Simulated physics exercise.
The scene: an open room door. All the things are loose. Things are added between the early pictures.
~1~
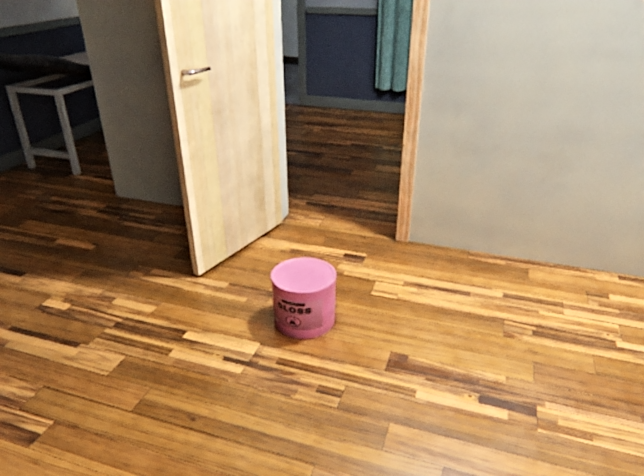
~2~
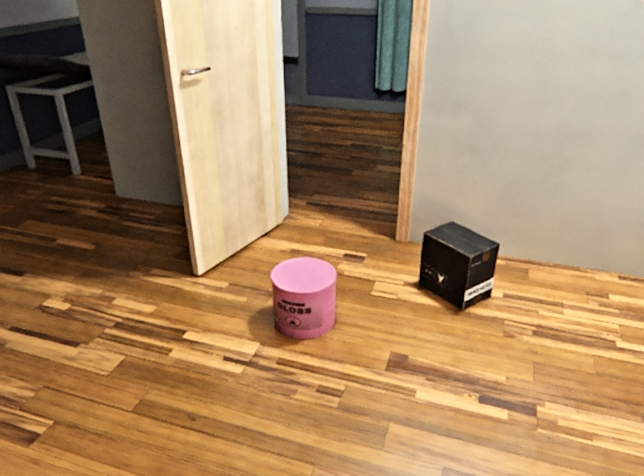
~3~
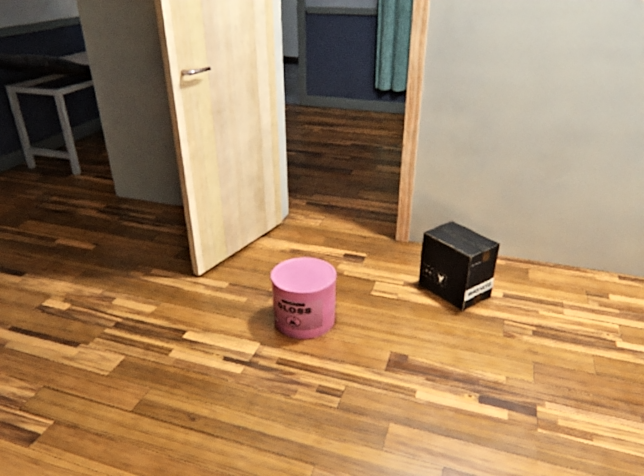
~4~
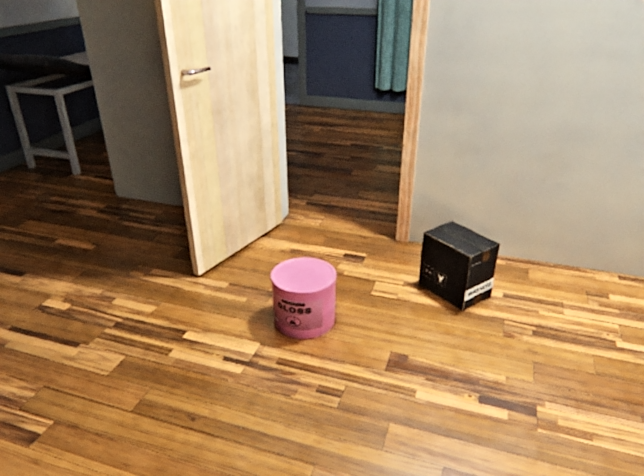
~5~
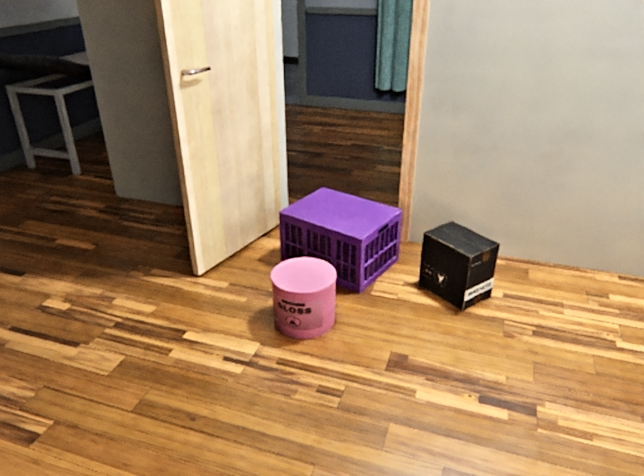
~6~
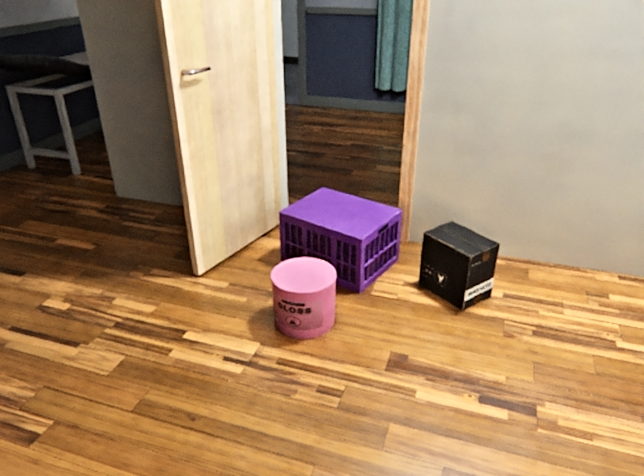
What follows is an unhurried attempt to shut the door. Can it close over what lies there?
In the end the door jams.
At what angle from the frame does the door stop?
Some 70° open.
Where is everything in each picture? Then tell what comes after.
Door wide open and still; pink pail (304, 297), in the first picture.
Door wide open and still; pink pail (304, 297); black box (457, 265), in the second picture.
Door wide open and still; pink pail (304, 297); black box (457, 265), in the third picture.
Door wide open and still; pink pail (304, 297); black box (457, 265), in the fourth picture.
Door wide open and still; pink pail (304, 297); black box (457, 265), in the fifth picture.
Door wide open and still; purple chest (340, 237); pink pail (304, 297), in the sixth picture.
Then, 0.40 s later than the last frame, open by 97°.
Then, 0.70 s later than the last frame, open by 85°.
Then, 1.00 s later than the last frame, open by 71°.
When it is over, open by 69°; all 3 as before. End places, in pixels of the last picture, purple chest near (341, 237).
